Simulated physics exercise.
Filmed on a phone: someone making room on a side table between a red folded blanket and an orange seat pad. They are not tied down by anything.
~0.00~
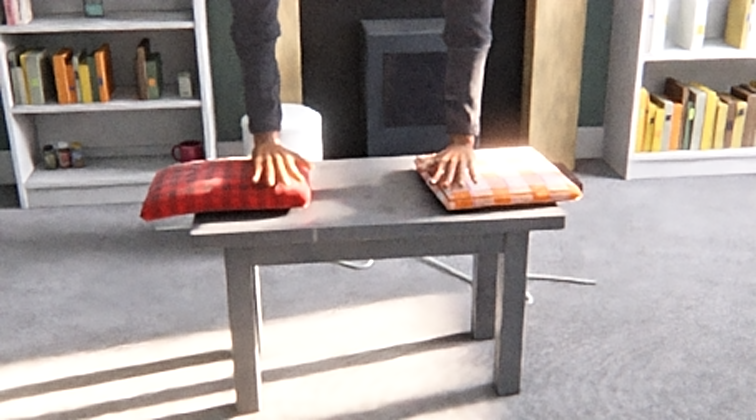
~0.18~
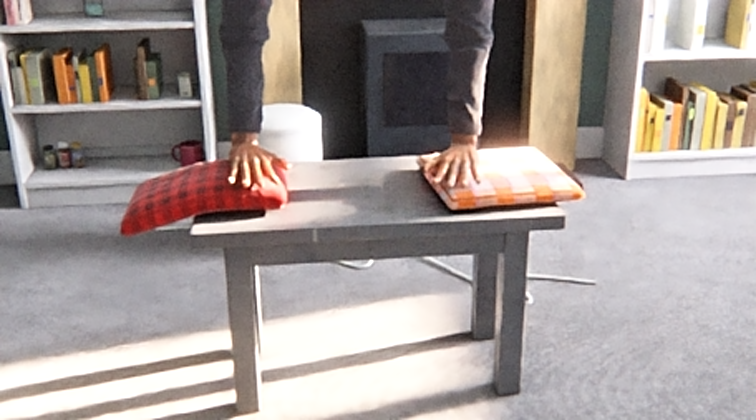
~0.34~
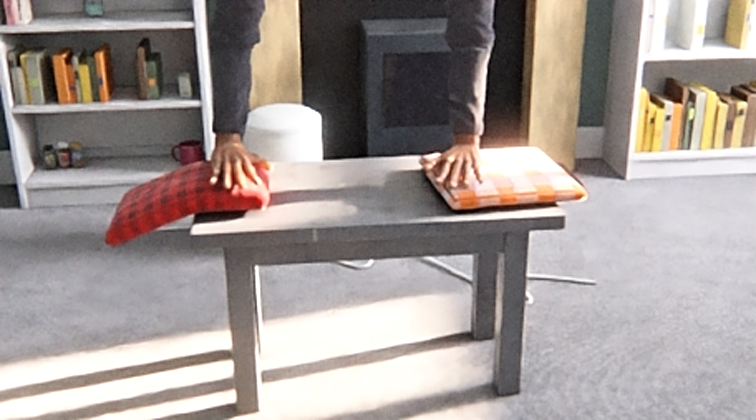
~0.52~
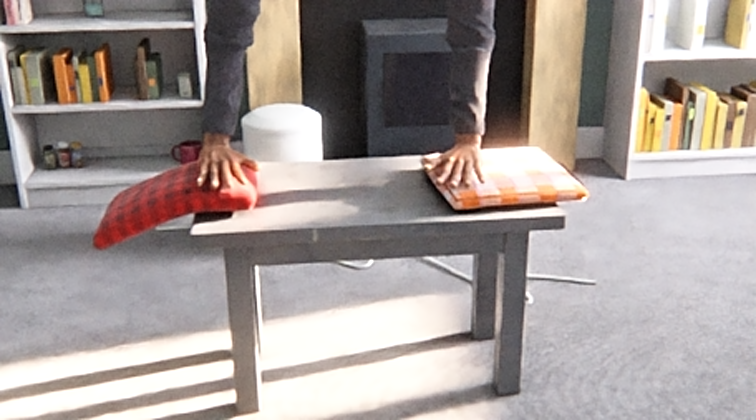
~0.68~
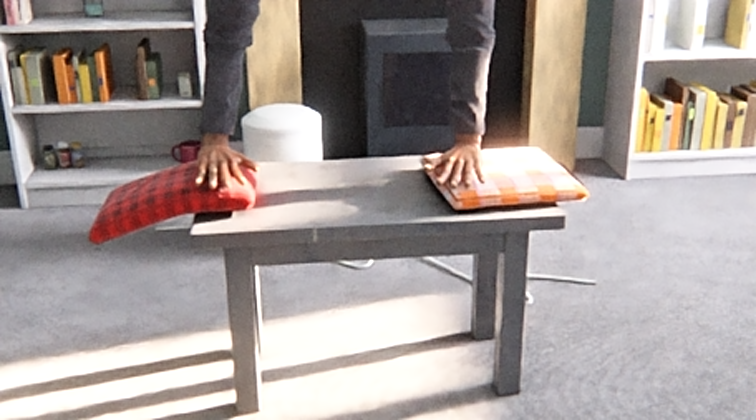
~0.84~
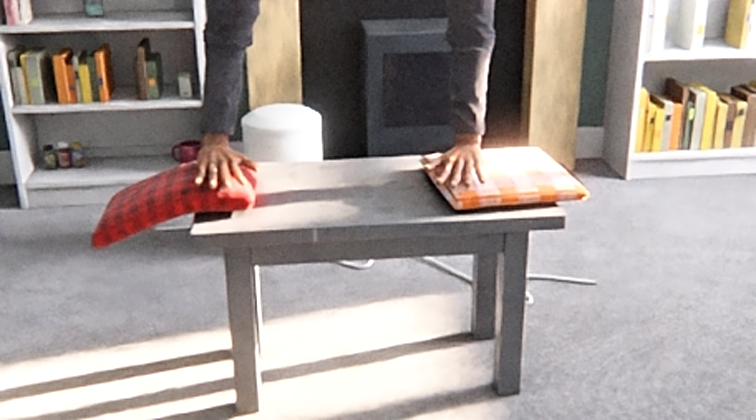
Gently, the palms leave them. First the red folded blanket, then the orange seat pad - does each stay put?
Outcome. The red folded blanket comes off. The orange seat pad stays put.
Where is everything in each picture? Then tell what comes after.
Folded blanket tip (148, 204); seat pad tip (565, 183), in the first frame.
Folded blanket tip (129, 220); seat pad tip (568, 184), in the second frame.
Folded blanket tip (115, 230); seat pad tip (570, 183), in the third frame.
Folded blanket tip (103, 233); seat pad tip (571, 183), in the fourth frame.
Folded blanket tip (99, 227); seat pad tip (572, 183), in the fifth frame.
Folded blanket tip (102, 232), well over half past the edge; seat pad tip (572, 183), a small part past the edge, in the sixth frame.
Around 1.18 s, folded blanket falling near (181, 226); seat pad at rest.
Around 1.46 s, folded blanket on the floor near (187, 370); seat pad at rest.
Finally, folded blanket on the floor near (173, 369); seat pad at rest. The red folded blanket slumps off the end and the orange seat pad remains on top.
